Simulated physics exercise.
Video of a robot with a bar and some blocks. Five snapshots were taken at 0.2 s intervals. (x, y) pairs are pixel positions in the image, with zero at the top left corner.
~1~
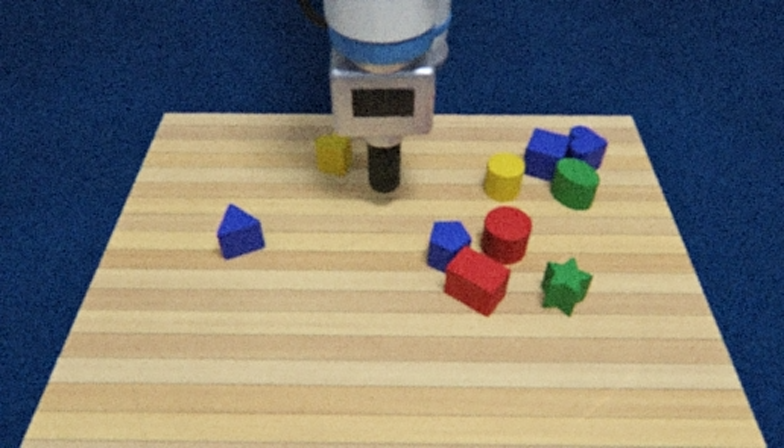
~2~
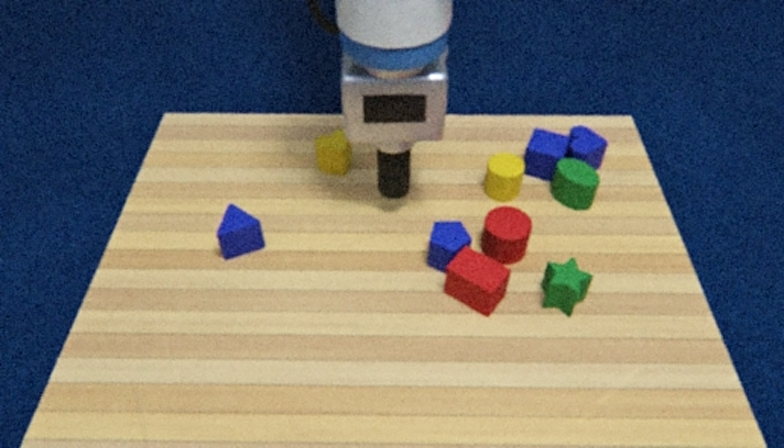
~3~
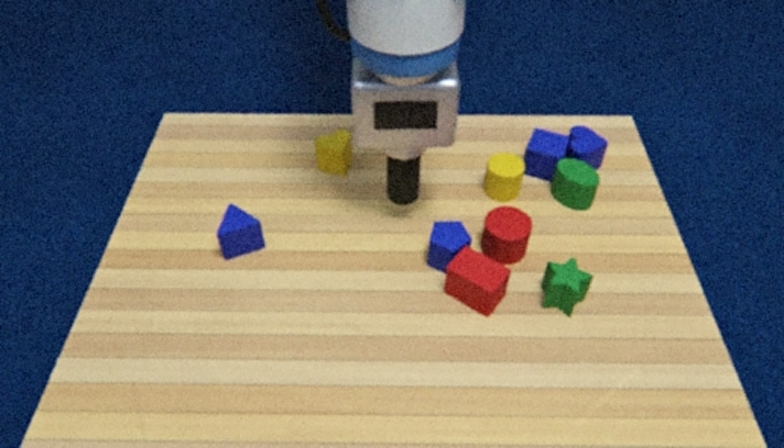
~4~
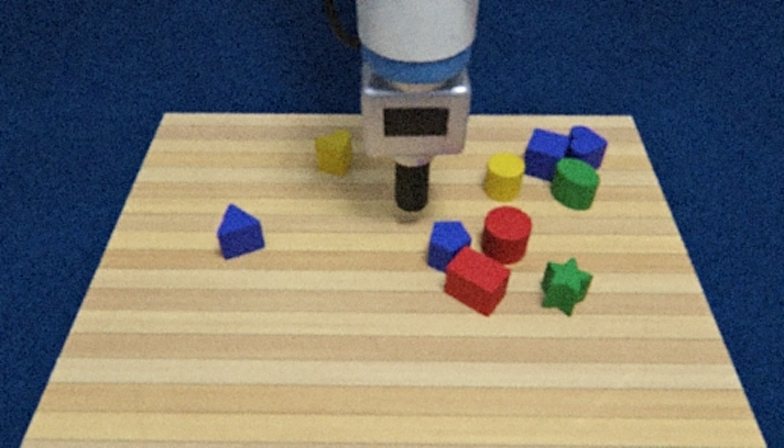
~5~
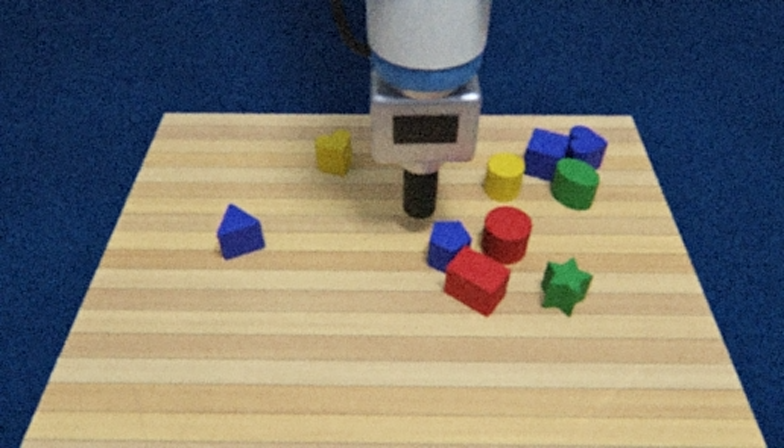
A robot arm with a black-tipped bar drifts slowly and steadily rightward and slightly nearer over a striped wooden table against a blue background, seen from above by a still camera. A yellow block sits behind it, a blue triangular block at left, and blue, red, yellow and green blocks, including a green star, at right. The bar nears the blue pentagonal block, while every block stays still.
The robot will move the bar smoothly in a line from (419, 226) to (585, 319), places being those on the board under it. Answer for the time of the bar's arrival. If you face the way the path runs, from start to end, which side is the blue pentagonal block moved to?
Displaced right.
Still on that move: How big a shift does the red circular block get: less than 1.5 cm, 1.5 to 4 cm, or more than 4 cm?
Between 1.5 and 4 cm.
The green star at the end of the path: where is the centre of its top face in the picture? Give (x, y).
The middle of its upper face will lie at (630, 293).
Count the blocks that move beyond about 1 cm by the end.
I predict three or more.
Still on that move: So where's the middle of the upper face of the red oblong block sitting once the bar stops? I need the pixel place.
The middle of its upper face should be somewhere near (524, 334).
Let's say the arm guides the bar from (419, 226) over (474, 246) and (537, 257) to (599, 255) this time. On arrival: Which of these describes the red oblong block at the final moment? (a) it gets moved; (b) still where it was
Answer: A.
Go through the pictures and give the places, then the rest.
Lower end of the bar at (384, 184), tops of blocks, blue pentagonal block at (450, 234), red oblong block at (479, 268), red circular block at (509, 222), green star at (569, 273), in the first frame.
Bar at (394, 190), blocks as before, in the second frame.
Bar at (403, 196), blocks as before, in the third frame.
Bar at (412, 202), blocks as before, in the fourth frame.
Bar at (419, 209), blue pentagonal block at (450, 234), red oblong block at (479, 268), red circular block at (509, 222), green star at (569, 273), in the fifth frame.
On the path given first. One third of the way, bar at (471, 239); blue pentagonal block at (483, 259); red oblong block at (503, 296), turned 20° clockwise.
Two thirds of the way, bar at (528, 270); blue pentagonal block at (518, 289), turned 30° clockwise; red oblong block at (523, 331), turned 45° clockwise; red circular block at (531, 226).
At the end, bar at (591, 303); blue pentagonal block at (520, 291), turned 40° clockwise; red oblong block at (524, 334), turned 50° clockwise; red circular block at (531, 226); green star at (630, 293).
